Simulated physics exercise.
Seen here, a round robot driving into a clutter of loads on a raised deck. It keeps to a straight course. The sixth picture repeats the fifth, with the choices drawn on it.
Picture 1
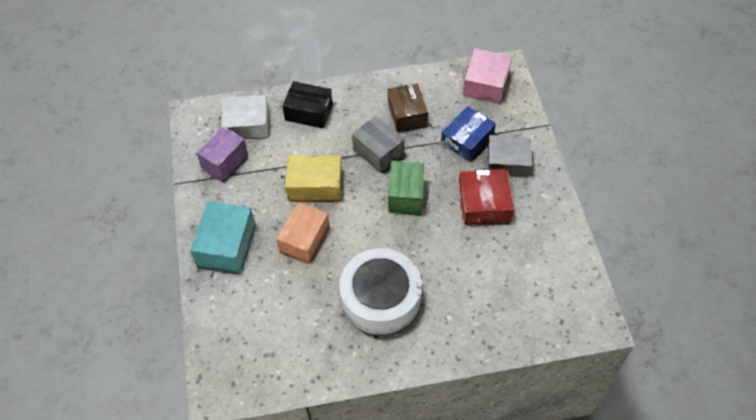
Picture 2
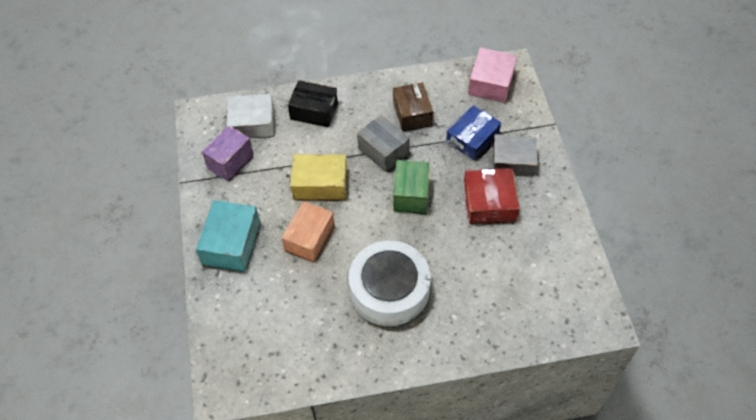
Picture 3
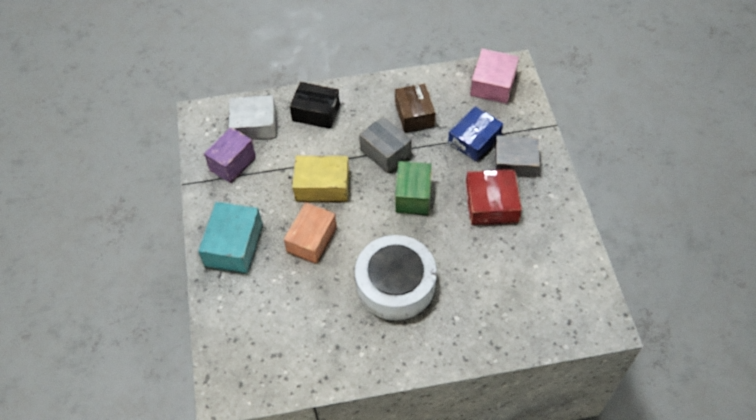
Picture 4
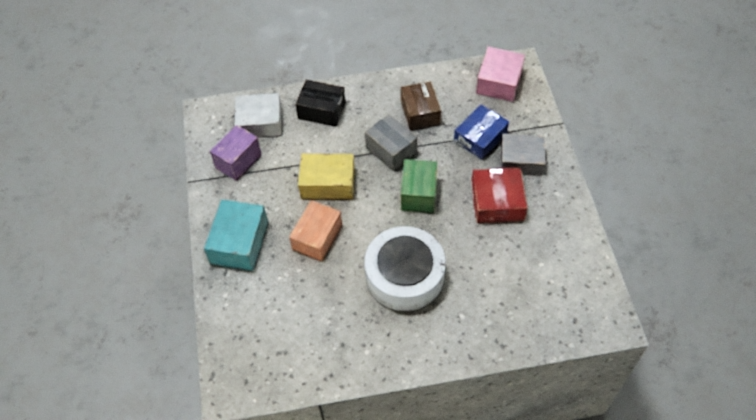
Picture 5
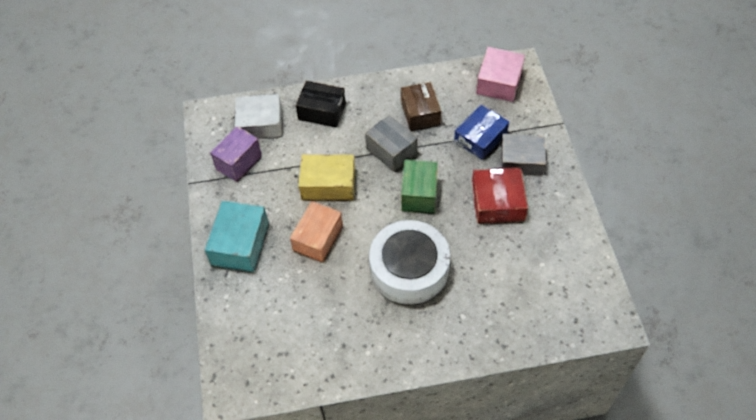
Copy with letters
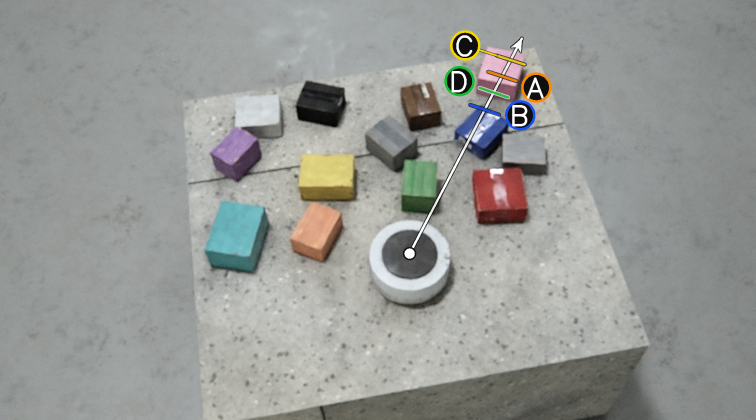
In this clip, a round white robot with a dark top creeps a short way up and to the right across a speckled slab, toward scattered colourful blocks, while the blocks stay in place relative to one another.
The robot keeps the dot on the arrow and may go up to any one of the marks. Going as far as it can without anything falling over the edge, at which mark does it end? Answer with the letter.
All is well up to B.
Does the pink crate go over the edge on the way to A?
By then, yes.
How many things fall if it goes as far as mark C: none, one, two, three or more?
By then, two.
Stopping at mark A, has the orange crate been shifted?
By then, no.
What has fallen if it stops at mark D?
It is the pink crate.
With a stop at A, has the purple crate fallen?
No.
On the marked copy, A at (502, 76); B at (485, 110); C at (511, 60); D at (493, 92); the arrow from (410, 254) to (522, 38); the white dot at (410, 254).
Taking B. A third of the way, robot (438, 207); grey parcel (388, 136); green crate (421, 160).
Two thirds of the way, robot (465, 155); brown parcel (418, 103); red box (519, 191).
When it is over, robot (484, 120); pink crate (510, 50); grey crate (532, 153); nothing has fallen.
As for the rest, A drops the pink crate; C drops the pink crate and blue parcel; D drops the pink crate.
